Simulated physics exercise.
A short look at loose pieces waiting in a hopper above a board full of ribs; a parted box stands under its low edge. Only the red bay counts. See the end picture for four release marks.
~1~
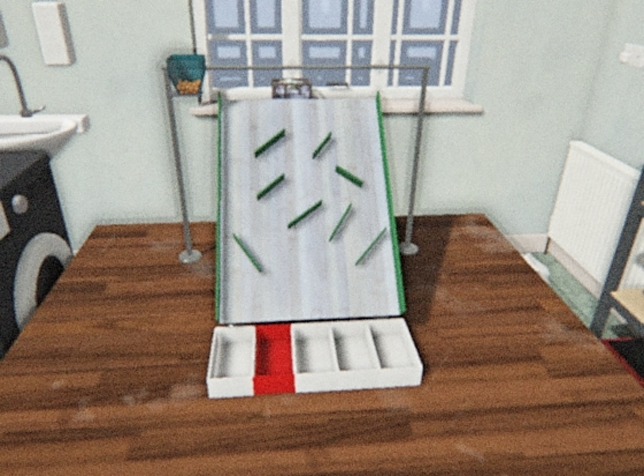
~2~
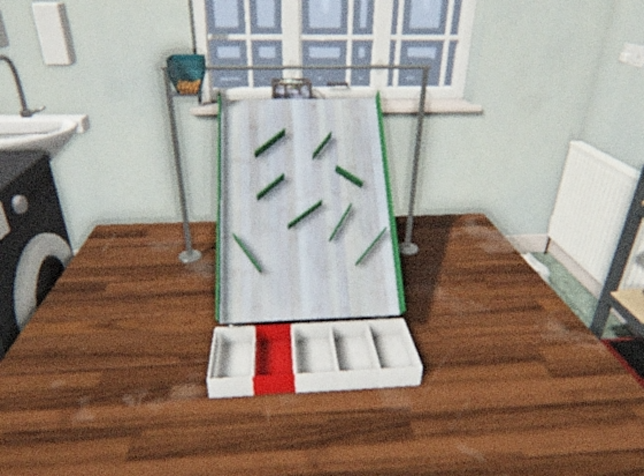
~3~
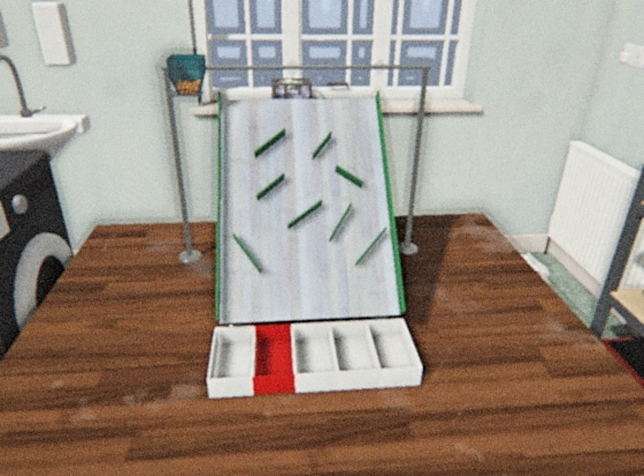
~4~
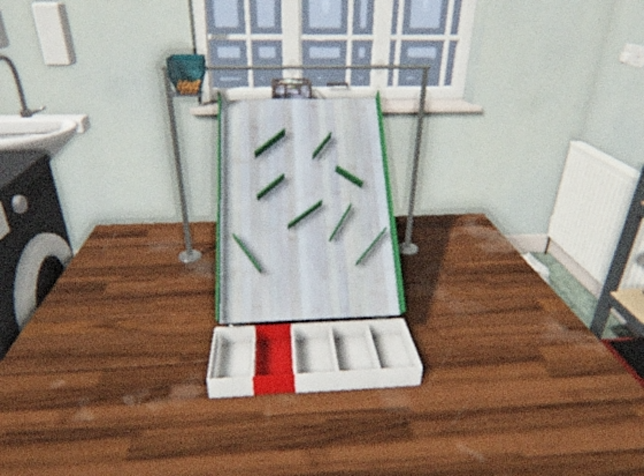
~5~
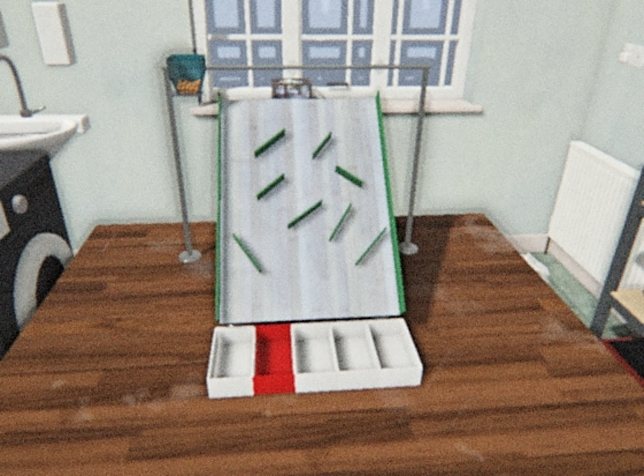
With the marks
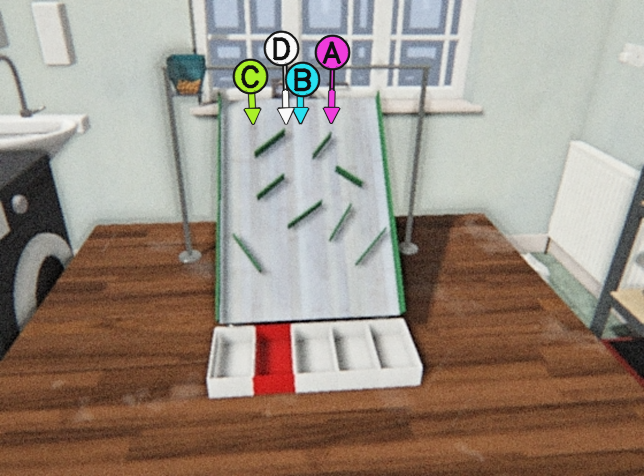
A tilted pale board with green edges stands on a dark wooden table in a light room, seen from the front and slightly above, before a window. Short green ribs slant across it beneath a metal frame, a teal container hangs at upper left, and a white box with five bays, the second from left red, sits below. Nothing visibly moves, and the camera stays still.
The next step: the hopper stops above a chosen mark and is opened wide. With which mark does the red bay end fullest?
Choose B.
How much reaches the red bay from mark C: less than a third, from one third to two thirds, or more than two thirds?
Less than a third.
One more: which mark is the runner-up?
D.
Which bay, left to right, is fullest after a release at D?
It is the second one.
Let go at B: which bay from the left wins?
The second from the left.
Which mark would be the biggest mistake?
C it is.
On the marked copy, mark A meets the board at (331, 117); mark B meets the board at (300, 117); mark C meets the board at (252, 118); mark D meets the board at (286, 118).
If A is chosen, close to a quarter in the red bay, close to two thirds in other bays.
If B is chosen, all but a few in the red bay, a small share in other bays.
If C is chosen, a small share in the red bay, the bulk in other bays, a small share outside the box.
If D is chosen, close to half in the red bay, close to half in other bays.
